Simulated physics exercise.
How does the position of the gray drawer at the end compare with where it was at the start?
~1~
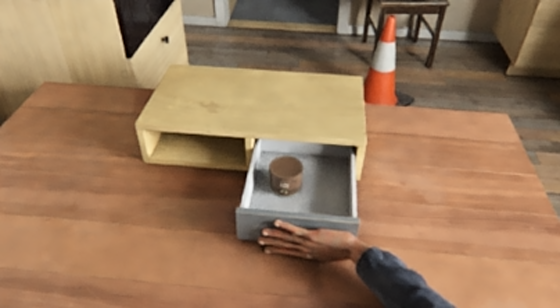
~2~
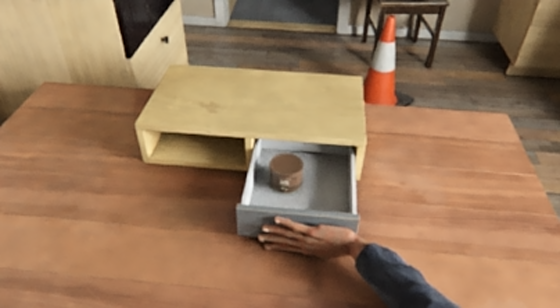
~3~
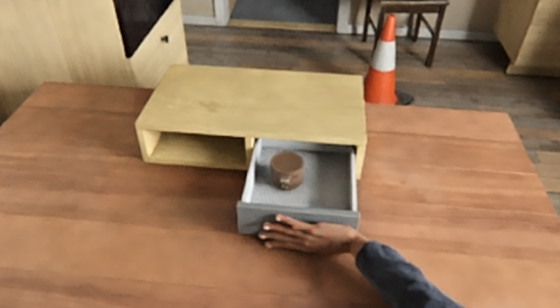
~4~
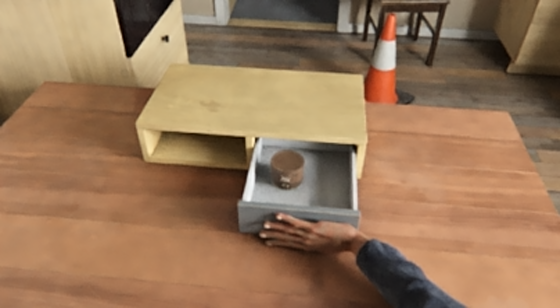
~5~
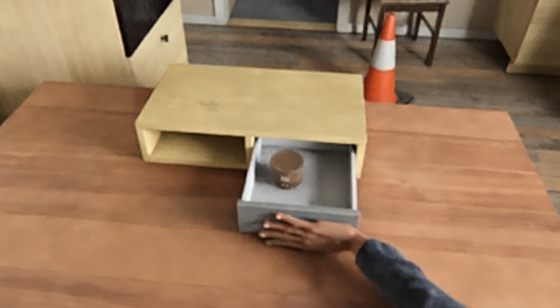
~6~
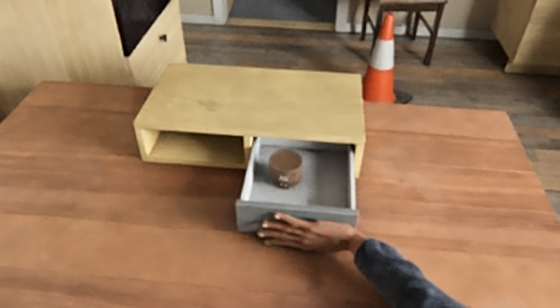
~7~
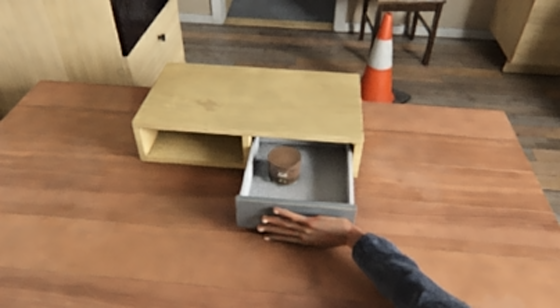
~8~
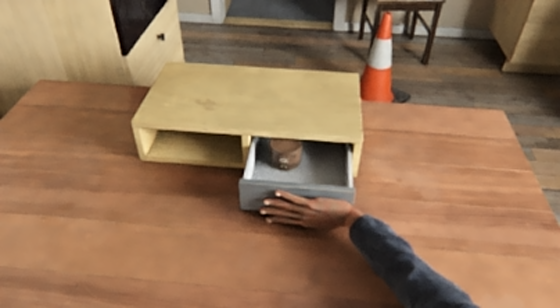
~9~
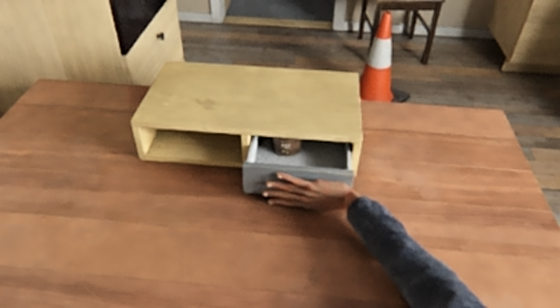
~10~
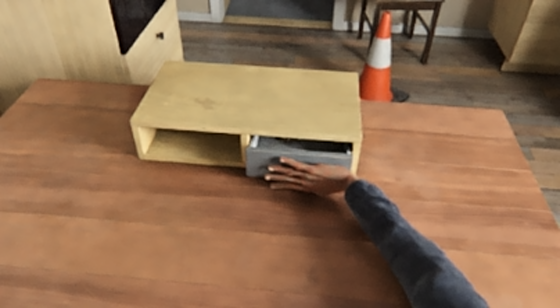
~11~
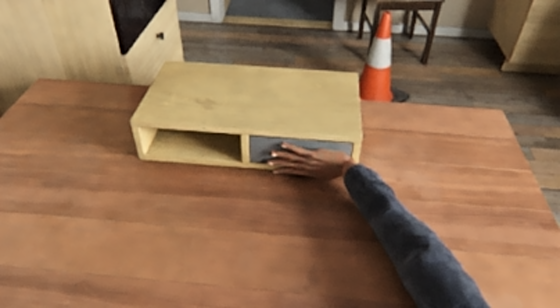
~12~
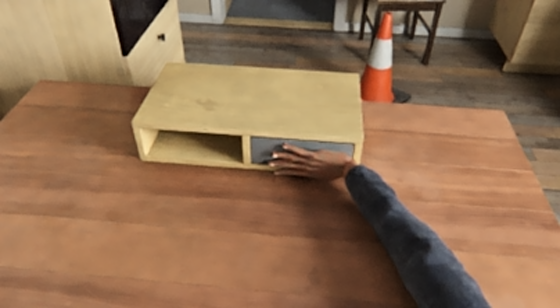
At the start the drawer was pulled well out of the chest towards the viewer, and by the end it had been pushed back in so its front sat flush with the chest.
